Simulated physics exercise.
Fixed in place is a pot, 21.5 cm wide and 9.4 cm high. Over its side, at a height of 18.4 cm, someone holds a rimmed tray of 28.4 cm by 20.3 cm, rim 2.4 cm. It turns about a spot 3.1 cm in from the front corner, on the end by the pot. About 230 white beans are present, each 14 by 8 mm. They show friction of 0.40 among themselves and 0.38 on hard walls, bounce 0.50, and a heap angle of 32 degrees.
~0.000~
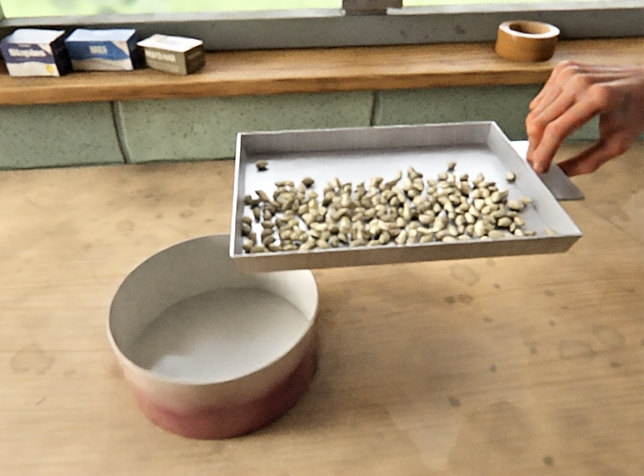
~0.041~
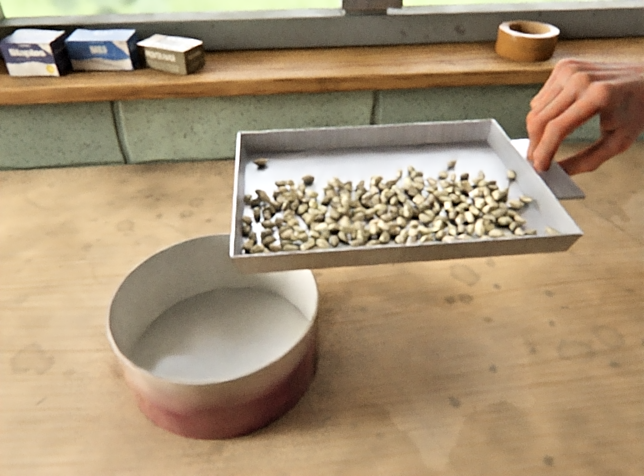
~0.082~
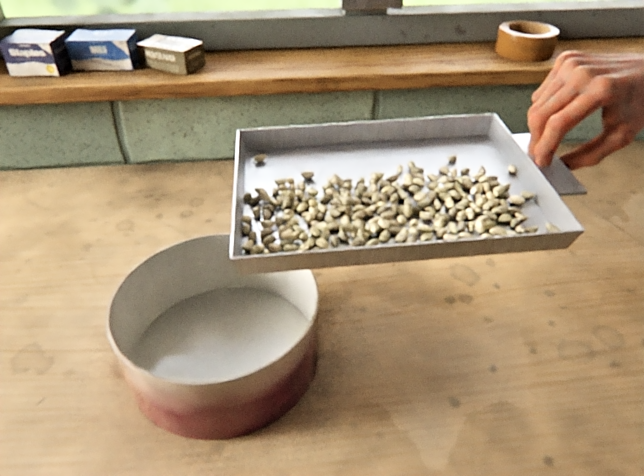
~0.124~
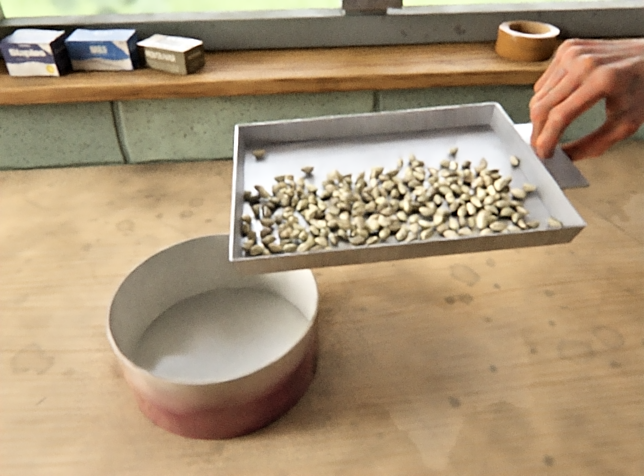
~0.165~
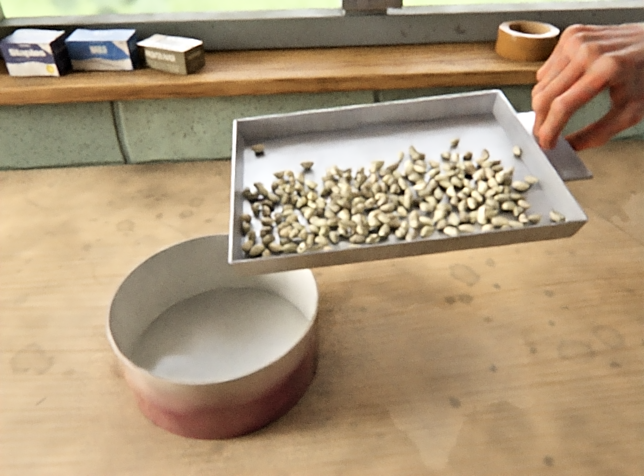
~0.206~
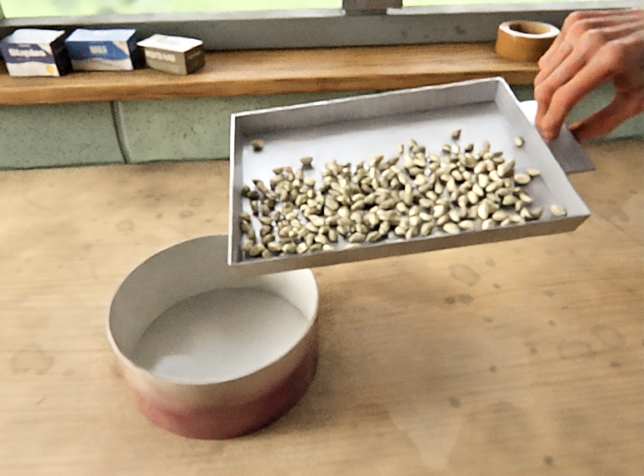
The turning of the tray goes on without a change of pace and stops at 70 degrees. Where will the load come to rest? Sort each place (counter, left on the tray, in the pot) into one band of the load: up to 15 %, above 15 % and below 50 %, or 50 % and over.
Counter: Between 15 and 50 %; tray: Between 15 and 50 %; pot: Between 15 and 50 %.
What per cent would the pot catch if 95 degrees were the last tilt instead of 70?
Share in the pot: Around 50 %.
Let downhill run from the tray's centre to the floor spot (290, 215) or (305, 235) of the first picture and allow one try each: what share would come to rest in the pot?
45 and 55 %.
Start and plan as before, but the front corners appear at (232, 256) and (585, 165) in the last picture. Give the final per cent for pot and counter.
That works out as pot 55 and counter 5.
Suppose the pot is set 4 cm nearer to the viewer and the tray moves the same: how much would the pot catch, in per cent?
70 per cent.
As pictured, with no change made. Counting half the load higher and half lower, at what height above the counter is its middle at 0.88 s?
Roughly 26 cm above the counter.
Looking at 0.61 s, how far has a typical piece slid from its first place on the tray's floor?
It has moved some 2 cm from its start.
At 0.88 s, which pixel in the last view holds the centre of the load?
I reckon close to (341, 195).
After 0.61 s, tilt 39 degrees; the tray holds 100 %, the pot 0 %.
After 0.88 s, tilt 58 degrees; the tray holds 100 %, the pot 0 %.
Then, at 1.25 s, tilt 70 degrees; the tray holds 65 %, the pot 10 %.
At rest (3.1 s), counter 45 %, tray 25 %, pot 35 %.
